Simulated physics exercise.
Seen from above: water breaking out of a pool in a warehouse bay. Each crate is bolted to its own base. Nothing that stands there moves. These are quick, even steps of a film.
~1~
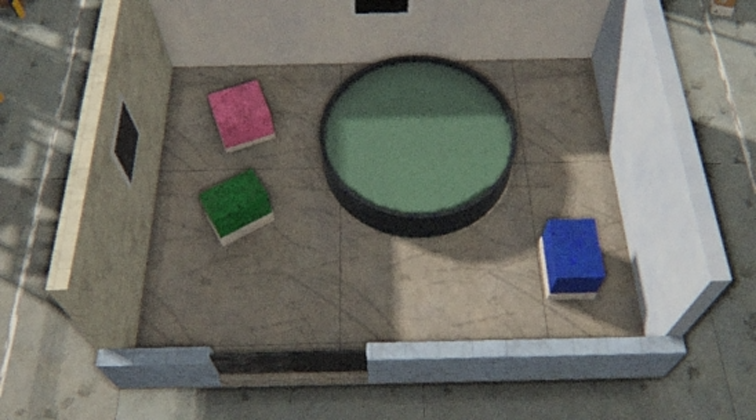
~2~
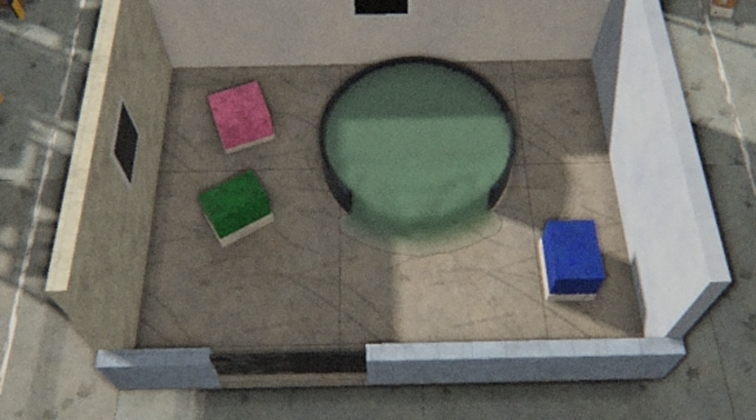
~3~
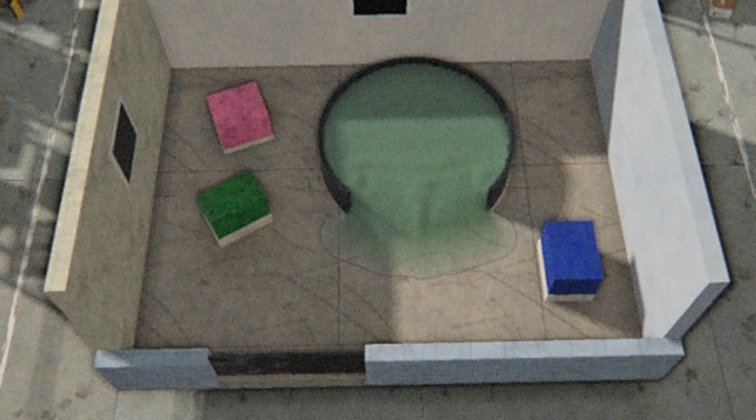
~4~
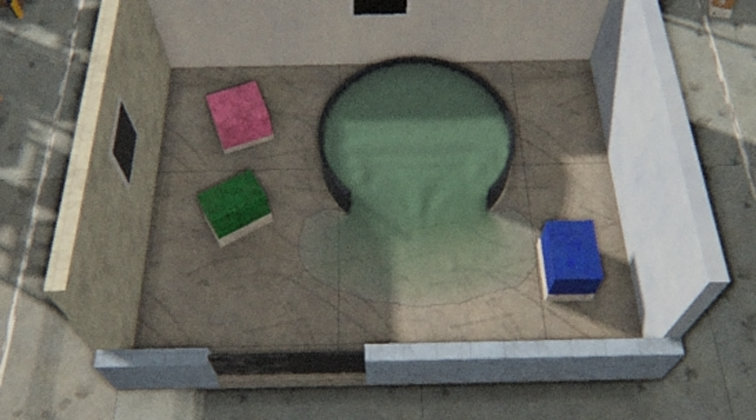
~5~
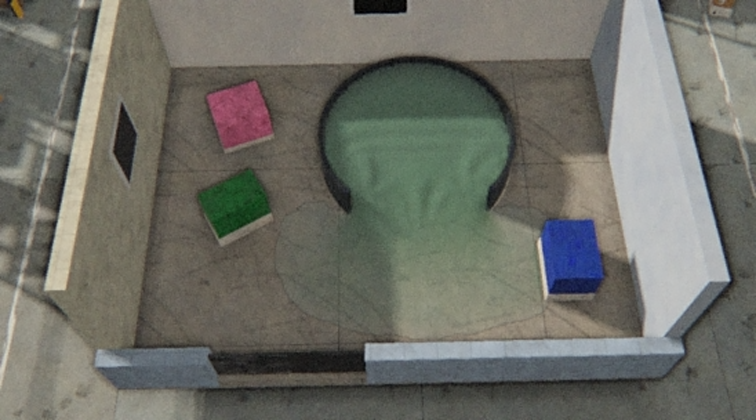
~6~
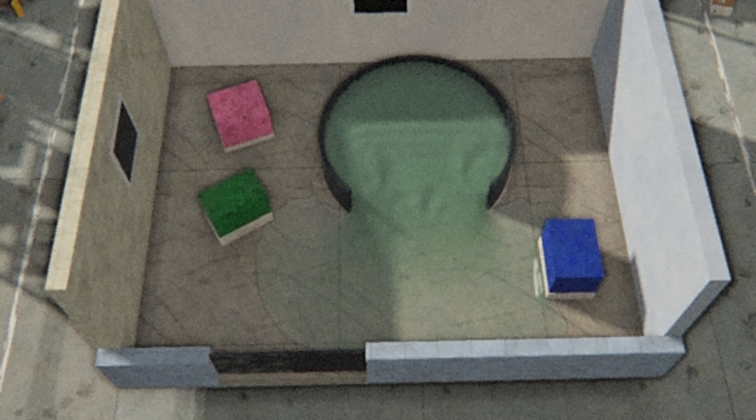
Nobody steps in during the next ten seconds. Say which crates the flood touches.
In the end: The blue crate is soaked; the pink crate is soaked; the green crate keeps dry.
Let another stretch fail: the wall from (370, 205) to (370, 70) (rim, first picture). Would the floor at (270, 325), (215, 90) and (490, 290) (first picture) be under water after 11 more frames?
In that order: Awash, wet, free of water.
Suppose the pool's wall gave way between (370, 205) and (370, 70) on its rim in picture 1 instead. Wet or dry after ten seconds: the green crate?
The green one takes water.
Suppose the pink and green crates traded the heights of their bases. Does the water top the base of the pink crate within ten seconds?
The pink crate escapes it.
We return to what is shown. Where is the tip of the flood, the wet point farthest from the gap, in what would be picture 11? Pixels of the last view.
Around (183, 364).
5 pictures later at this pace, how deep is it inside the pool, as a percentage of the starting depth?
I make it 68 per cent.
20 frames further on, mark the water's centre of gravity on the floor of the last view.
At about (405, 248).
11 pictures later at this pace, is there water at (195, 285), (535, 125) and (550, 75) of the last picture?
In turn: Covered, dry, no water.
A moment on, water covers 35 % of the floor; the blue crate water round its plinth, the pink crate not reached, the green crate water round its plinth.
Next, water covers 40 % of the floor; the blue crate water round its plinth, the pink crate not reached, the green crate water round its plinth.
Then, water covers 60 % of the floor; the blue crate water round its plinth, the pink crate not reached, the green crate water round its plinth.
Later, water covers 95 % of the floor; the blue crate water round its plinth, the pink crate water round its plinth, the green crate water round its plinth.
In the end, water covers 100 % of the floor; the blue crate was topped, the pink crate was topped, the green crate stayed above the water.
